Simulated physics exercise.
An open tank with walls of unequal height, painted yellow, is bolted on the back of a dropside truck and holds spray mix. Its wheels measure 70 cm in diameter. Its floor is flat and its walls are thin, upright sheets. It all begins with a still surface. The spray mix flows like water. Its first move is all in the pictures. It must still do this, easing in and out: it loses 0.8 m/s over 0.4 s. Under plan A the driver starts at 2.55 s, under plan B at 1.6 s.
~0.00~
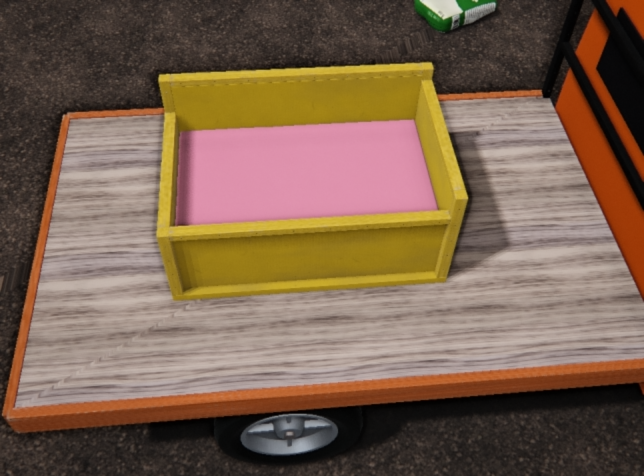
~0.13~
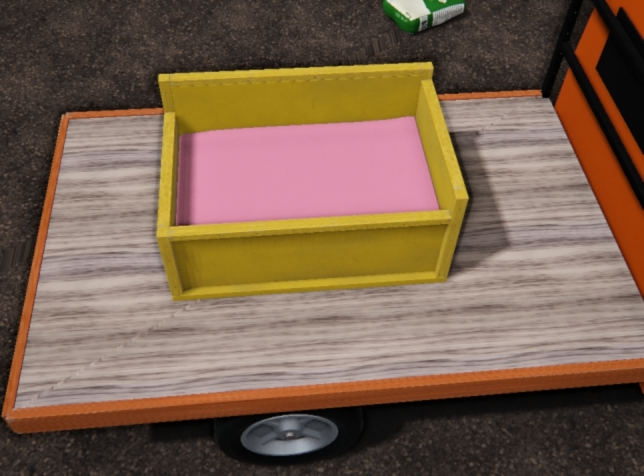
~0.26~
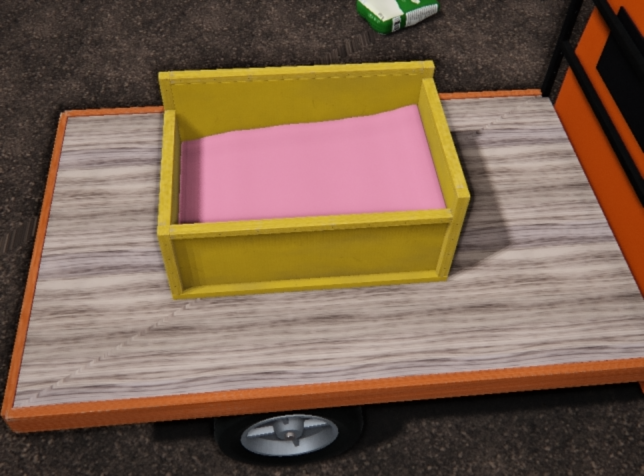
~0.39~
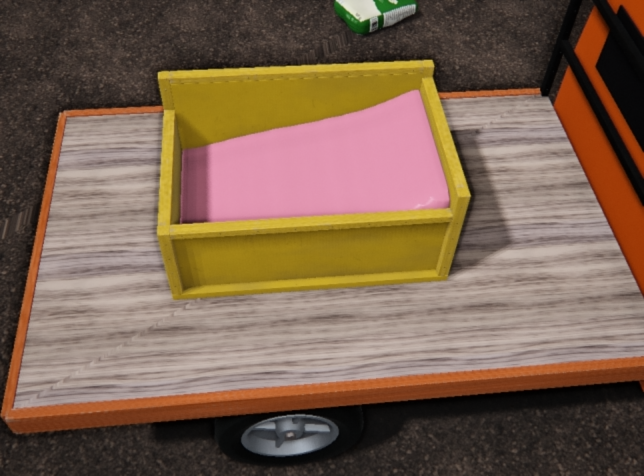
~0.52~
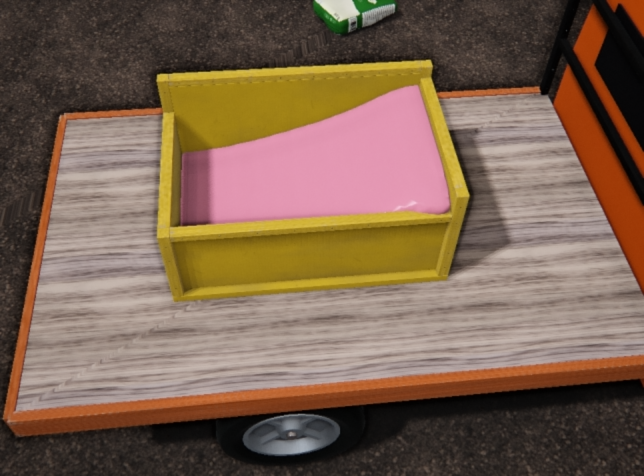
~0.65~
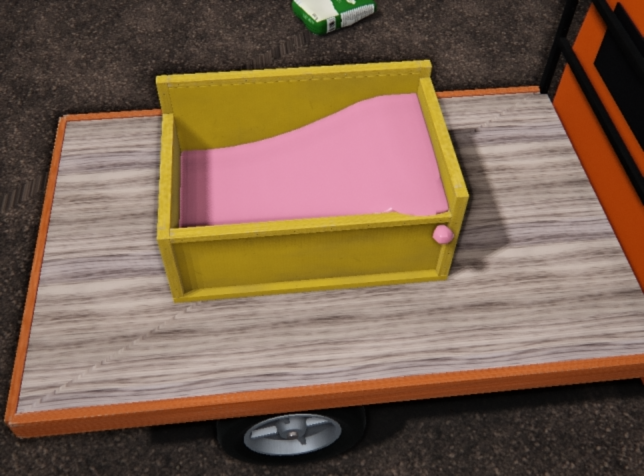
Pink liquid in an open yellow tank on a rolling flatbed heaping rightward, then dipping slightly as a blob crosses the rim.
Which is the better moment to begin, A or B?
Plan A spills less.
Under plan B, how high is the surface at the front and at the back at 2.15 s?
About 62 cm in front and 12 cm behind.
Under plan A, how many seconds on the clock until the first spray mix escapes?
Near 1.5 s.
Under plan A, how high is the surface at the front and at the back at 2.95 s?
About 40 cm in front and 30 cm behind.
For plan A, By 2.95 s it stands 29 cm high behind and 41 cm in front; 3 per cent has gone mostly over the back, some over the near side.
For plan A, By 5.93 s 6 per cent has gone over the back, 14 of 250 litres.
For plan B, By 2.15 s it stands 12 cm high behind and 61 cm in front; 2 per cent has gone over the back.
For plan B, By 4.99 s 13 per cent has gone over the back and the front, 32 of 250 litres.
